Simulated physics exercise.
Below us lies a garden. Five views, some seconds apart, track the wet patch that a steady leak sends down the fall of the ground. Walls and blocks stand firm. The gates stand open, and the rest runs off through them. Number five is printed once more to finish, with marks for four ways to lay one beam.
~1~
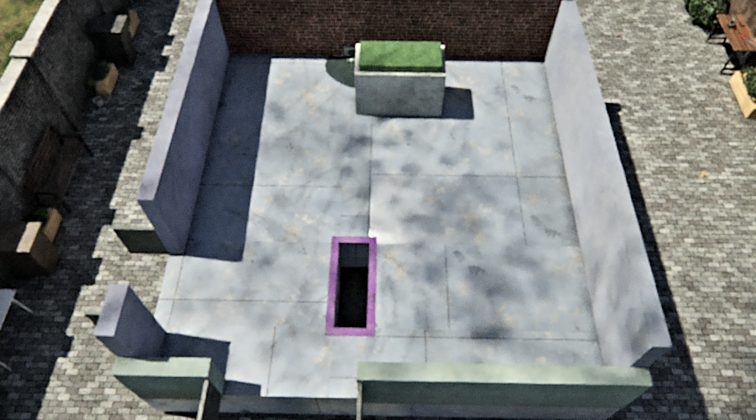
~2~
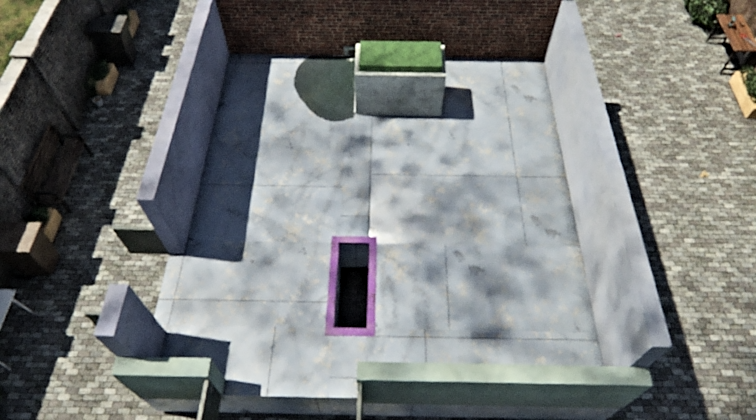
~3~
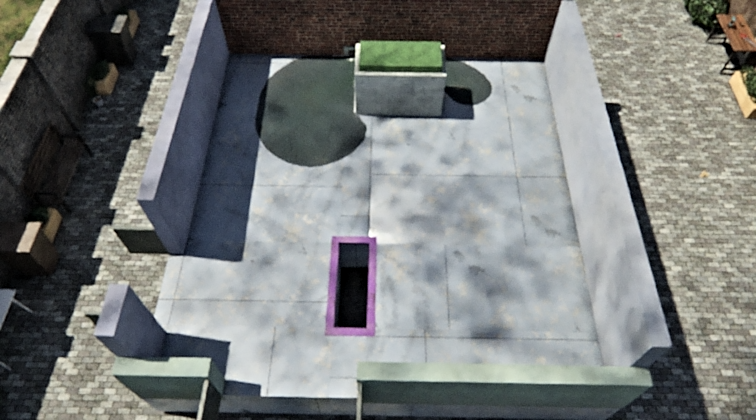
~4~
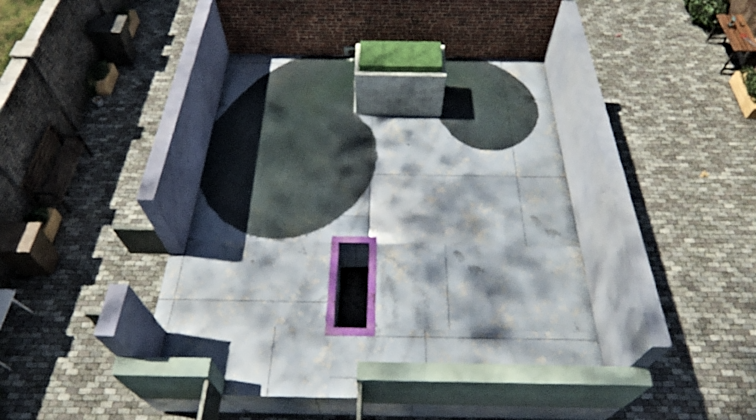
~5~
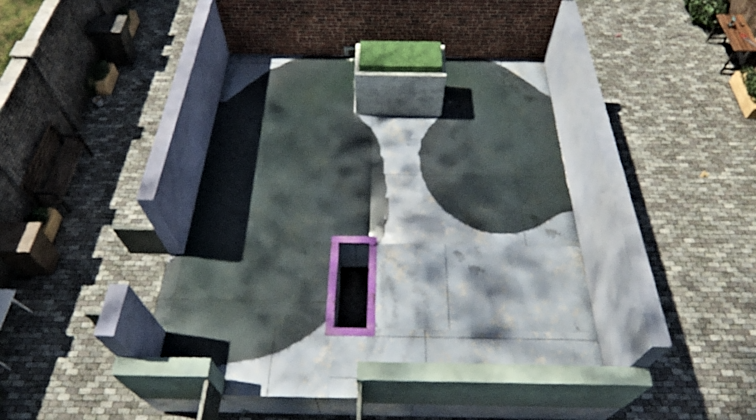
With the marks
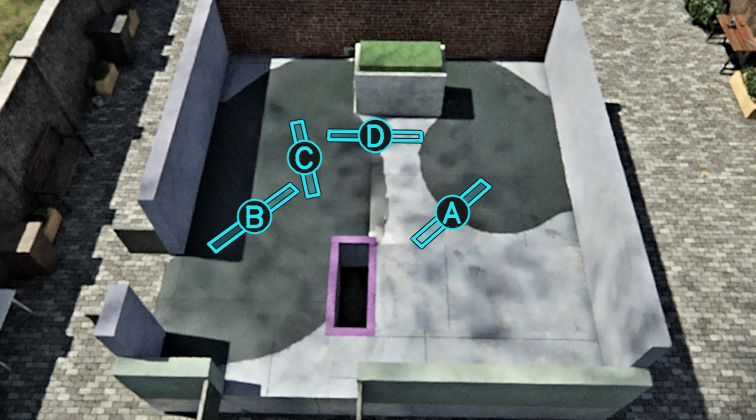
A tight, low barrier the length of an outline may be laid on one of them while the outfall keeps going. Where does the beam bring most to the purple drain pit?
I would pick place C.
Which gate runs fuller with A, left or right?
The right gate.
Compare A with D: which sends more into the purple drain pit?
It is A.
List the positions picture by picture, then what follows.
In the first picture, outfall at (361, 52); purple drain pit at (352, 284); open gate at (292, 380); open gate at (175, 291); 2 % of the ground under water, visible out to (343, 80); purple drain pit still dry.
In the second picture, 6 % of the ground under water, visible out to (316, 109); purple drain pit still dry.
In the third picture, 15 % of the ground under water, visible out to (269, 146); purple drain pit still dry.
In the fourth picture, 32 % of the ground under water, visible out to (219, 212); purple drain pit still dry.
In the fifth picture, 56 % of the ground under water, visible out to (156, 327); purple drain pit taking water.
In cyan, A from (417, 242) to (485, 183); B from (212, 247) to (293, 187); C from (296, 122) to (313, 195); D from (328, 135) to (421, 136).
Choosing A, about 17 % of the stream goes into the purple drain pit, about 82 % out by the gates.
Choosing B, about 14 % of the stream goes into the purple drain pit, about 85 % out by the gates.
Choosing C, about 22 % of the stream goes into the purple drain pit, about 76 % out by the gates.
Choosing D, about 11 % of the stream goes into the purple drain pit, about 88 % out by the gates.
